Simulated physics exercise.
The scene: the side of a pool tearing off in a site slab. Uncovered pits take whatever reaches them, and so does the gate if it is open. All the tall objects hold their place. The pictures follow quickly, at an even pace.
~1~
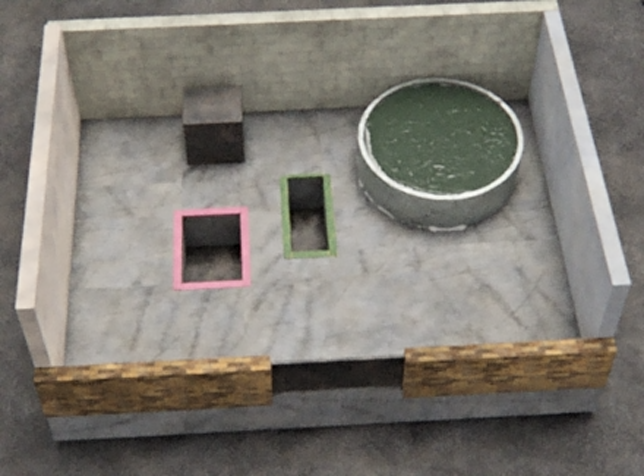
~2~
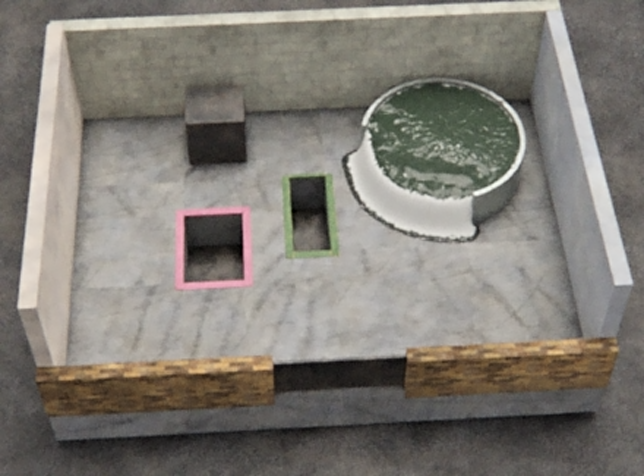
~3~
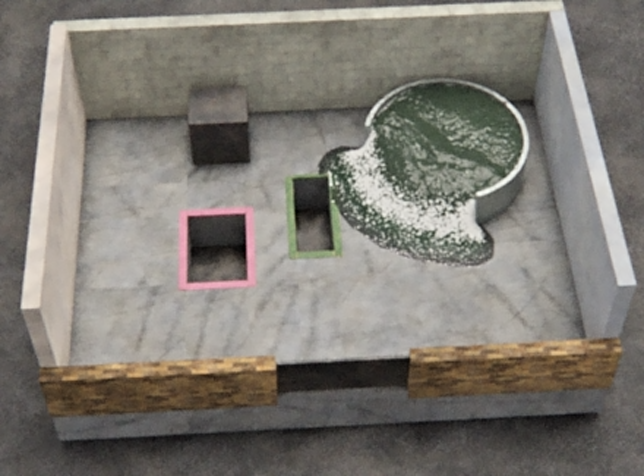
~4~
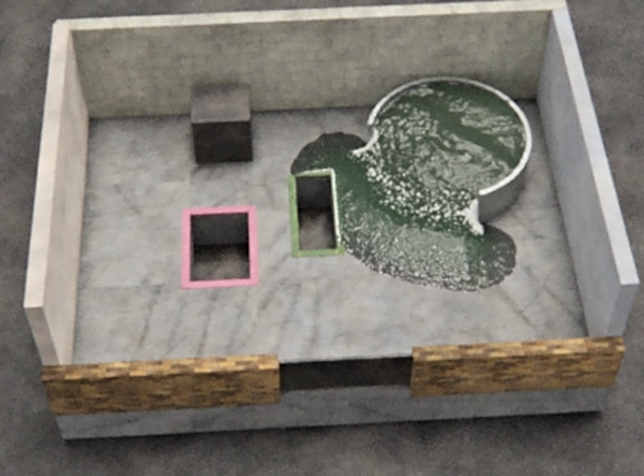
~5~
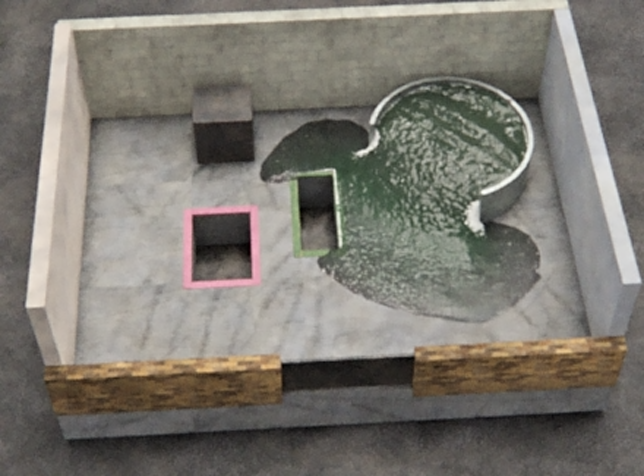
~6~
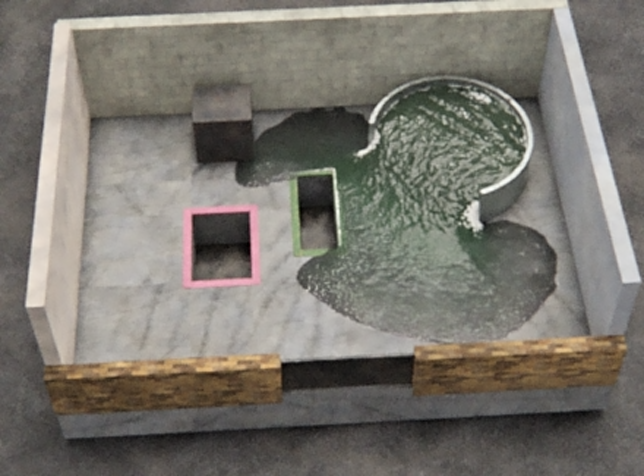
Dark green water sits still in a round tank on a walled grey slab, then the tank's lower-left side tears open and the water pours out in a foaming sheet. It spreads around the green-edged opening, one lobe reaching left to the dark block and a wider one toward the front.
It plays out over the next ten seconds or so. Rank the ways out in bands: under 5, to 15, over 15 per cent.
One by one: The gate takes less than 5 %; the pink pit takes between 5 and 15 %; the green pit takes more than 15 %.
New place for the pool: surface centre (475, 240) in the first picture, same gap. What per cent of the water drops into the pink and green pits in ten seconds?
Parts in a hundred: Pink 30, green 10.
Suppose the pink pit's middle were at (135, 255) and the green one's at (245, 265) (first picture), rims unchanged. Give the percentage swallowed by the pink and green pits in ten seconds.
In per cent: Pink 25, green 30.
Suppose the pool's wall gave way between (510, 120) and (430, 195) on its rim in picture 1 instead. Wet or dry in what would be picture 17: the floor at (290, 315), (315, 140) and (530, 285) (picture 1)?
As listed: Dry, clear, covered.
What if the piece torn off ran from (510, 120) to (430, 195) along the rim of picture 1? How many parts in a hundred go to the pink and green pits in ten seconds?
Roughly, in per cent: Pink 15, green 6.
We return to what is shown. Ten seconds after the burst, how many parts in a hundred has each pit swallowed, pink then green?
About 8 and 38 per cent.
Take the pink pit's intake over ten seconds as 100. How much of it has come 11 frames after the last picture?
Near 0 in a hundred.
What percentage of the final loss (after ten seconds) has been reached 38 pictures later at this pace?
I make it 80 per cent.
A moment on, water covers 45 % of the floor; the gate 0 %, the pink pit 0 %, the green pit 13 %.
Next, water covers 50 % of the floor; the gate 0 %, the pink pit 0 %, the green pit 22 %.
Then, water covers 65 % of the floor; the gate 0 %, the pink pit 0 %, the green pit 29 %.
Later, water covers 85 % of the floor; the gate 0 %, the pink pit 2 %, the green pit 35 %.
In the end, water covers 100 % of the floor; the gate 0 %, the pink pit 7 %, the green pit 39 %.
